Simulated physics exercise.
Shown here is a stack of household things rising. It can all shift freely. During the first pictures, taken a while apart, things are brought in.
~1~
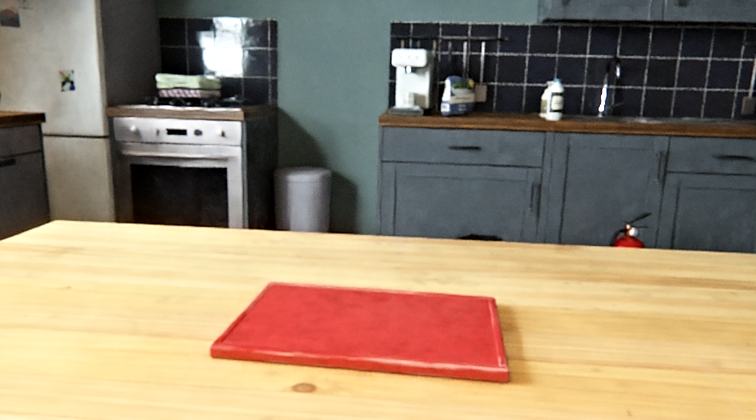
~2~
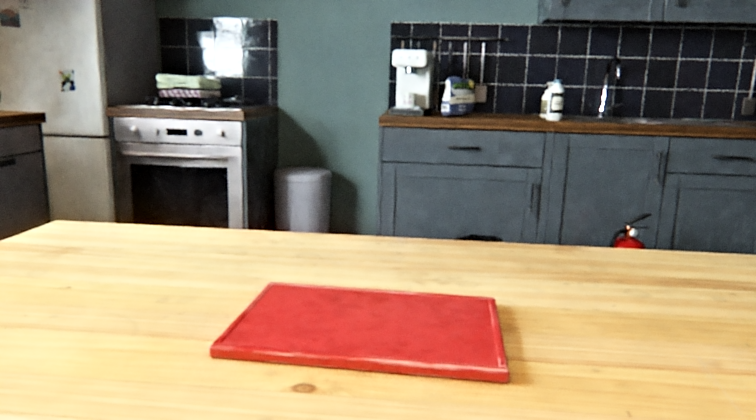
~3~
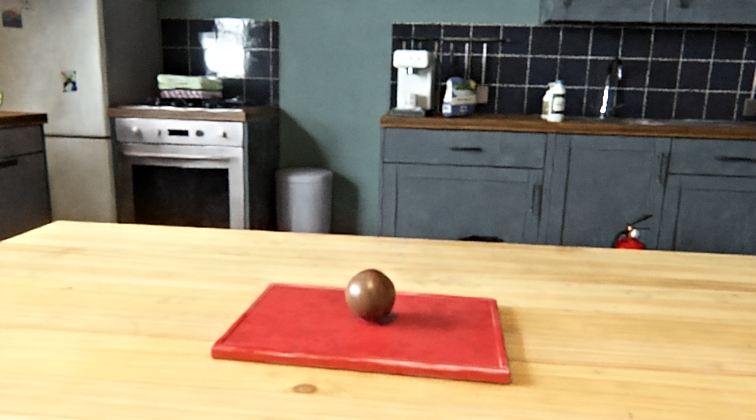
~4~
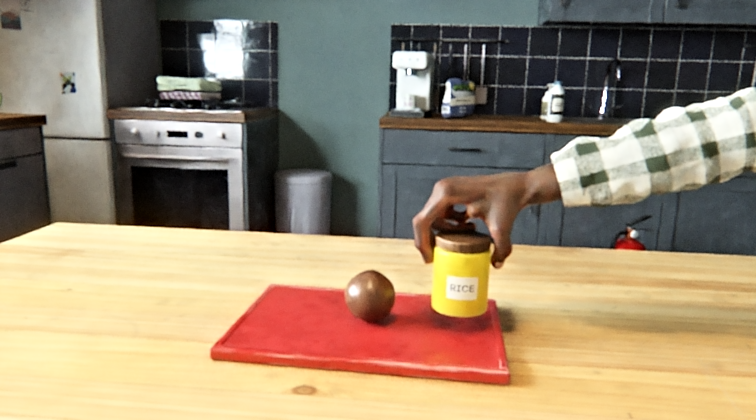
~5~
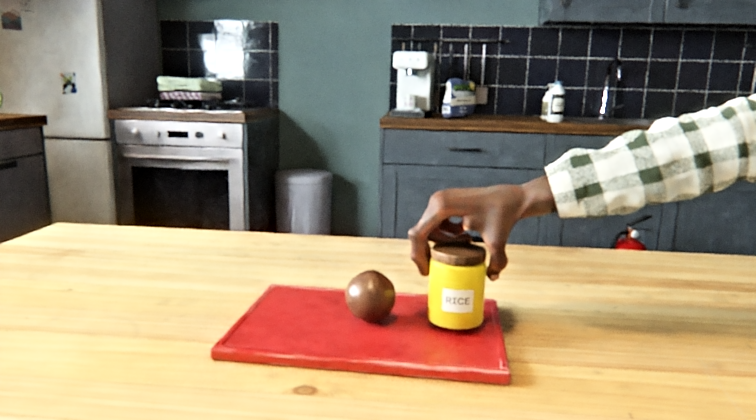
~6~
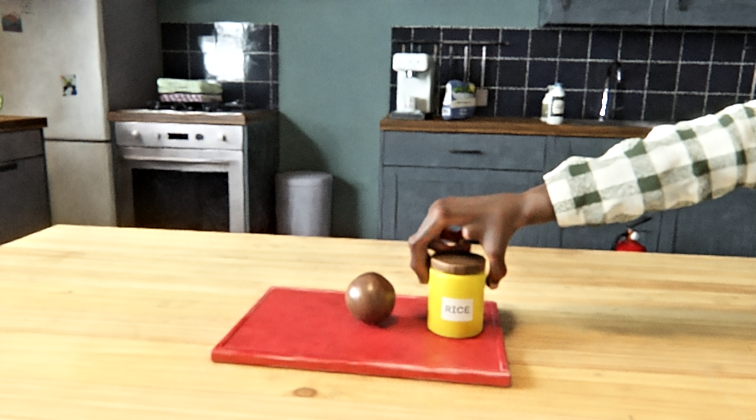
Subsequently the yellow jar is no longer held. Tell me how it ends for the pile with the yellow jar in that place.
It is going to stay in one piece.
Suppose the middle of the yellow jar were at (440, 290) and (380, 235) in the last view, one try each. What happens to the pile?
The pile remains standing the first time and collapses the second time.
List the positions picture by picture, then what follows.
The last thing is not in view yet, in the first picture.
The last thing is not in view yet, in the second picture.
The last thing is not in view yet; brown onion (371, 294), in the third picture.
On its way; yellow jar (461, 272); brown onion (370, 295), in the fourth picture.
On its way; yellow jar (457, 284); brown onion (371, 295), in the fifth picture.
In place under the hand; yellow jar (457, 293); brown onion (371, 297), in the sixth picture.
Then, 0.30 s after the last picture, nothing has stirred.
Then, 0.70 s after the last picture, yellow jar resting near (457, 293).
At rest, all 3 in place. Seen from the same camera at the end, yellow jar near (457, 293). The pile holds.
